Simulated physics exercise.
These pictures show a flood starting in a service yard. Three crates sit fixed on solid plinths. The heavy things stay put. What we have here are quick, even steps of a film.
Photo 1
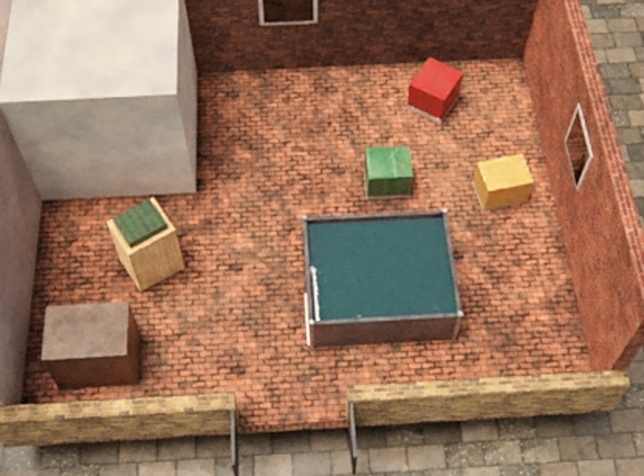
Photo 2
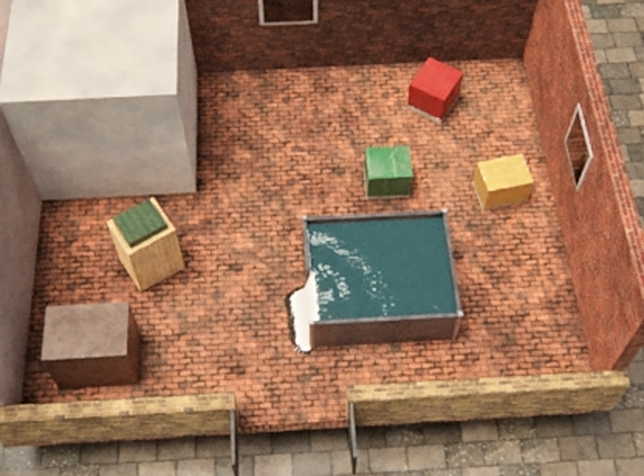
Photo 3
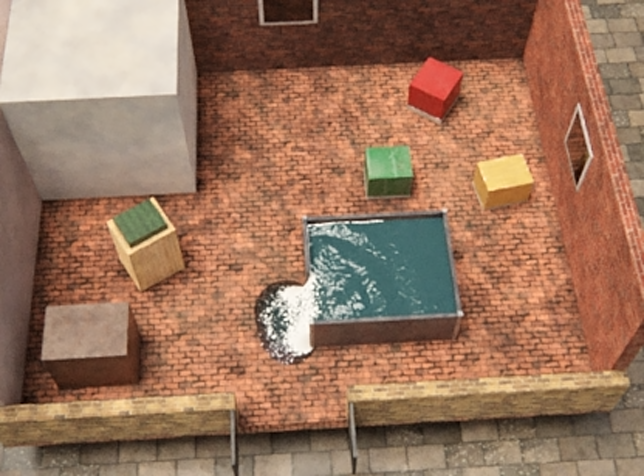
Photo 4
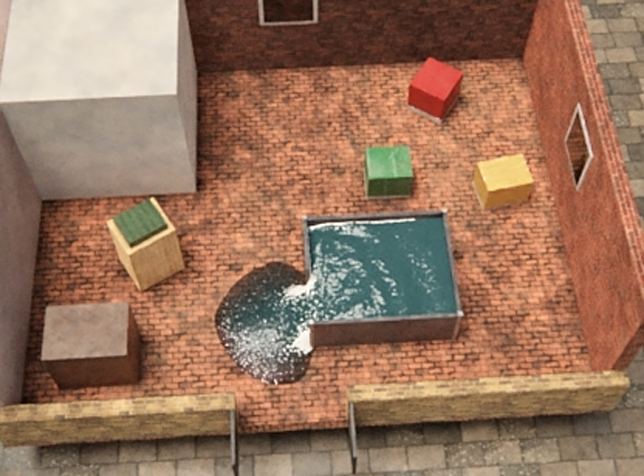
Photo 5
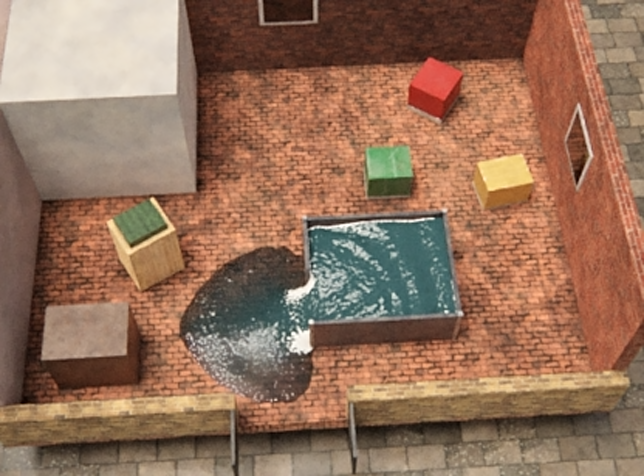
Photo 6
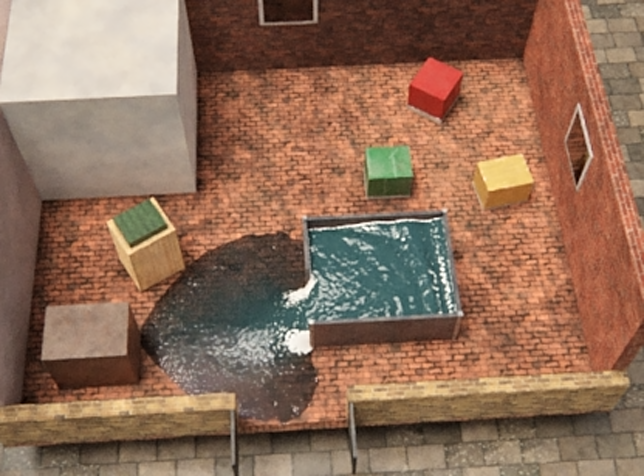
In a brick-walled yard with scattered colored blocks, water pours from a gap in the left side of a rectangular tank, spreading leftward over the brick floor in a widening dark pool while the tank's surface ripples.
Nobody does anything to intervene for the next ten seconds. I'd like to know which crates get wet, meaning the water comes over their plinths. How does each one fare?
The green crate does get wet. The yellow crate does get wet. The red crate does not get wet.
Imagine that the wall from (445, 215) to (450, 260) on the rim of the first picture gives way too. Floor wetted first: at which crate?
The yellow one.
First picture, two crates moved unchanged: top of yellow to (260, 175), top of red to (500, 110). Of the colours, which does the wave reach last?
The crate marked red.
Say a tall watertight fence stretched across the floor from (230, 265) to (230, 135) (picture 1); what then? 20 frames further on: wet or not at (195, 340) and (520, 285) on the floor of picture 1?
In order, I'd call them inundated and bare.
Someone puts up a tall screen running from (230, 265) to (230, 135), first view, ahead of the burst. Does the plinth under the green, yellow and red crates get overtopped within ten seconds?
Green crate: Untouched, yellow crate: Untouched, red crate: Untouched.
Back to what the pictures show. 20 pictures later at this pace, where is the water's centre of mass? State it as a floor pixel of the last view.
The balance point is around (238, 307).
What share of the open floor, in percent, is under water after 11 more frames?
My estimate is near 25 per cent.
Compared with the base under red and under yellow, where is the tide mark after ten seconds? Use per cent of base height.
Taking them in the order asked, 70 percent and 240 percent.
A moment on, water covers 20 % of the floor; the green crate not reached, the yellow crate not reached, the red crate not reached.
Next, water covers 25 % of the floor; the green crate not reached, the yellow crate not reached, the red crate not reached.
Then, water covers 30 % of the floor; the green crate not reached, the yellow crate not reached, the red crate not reached.
Later, water covers 45 % of the floor; the green crate water round its plinth, the yellow crate not reached, the red crate not reached.
In the end, water covers 75 % of the floor; the green crate was topped, the yellow crate was topped, the red crate stayed above the water.
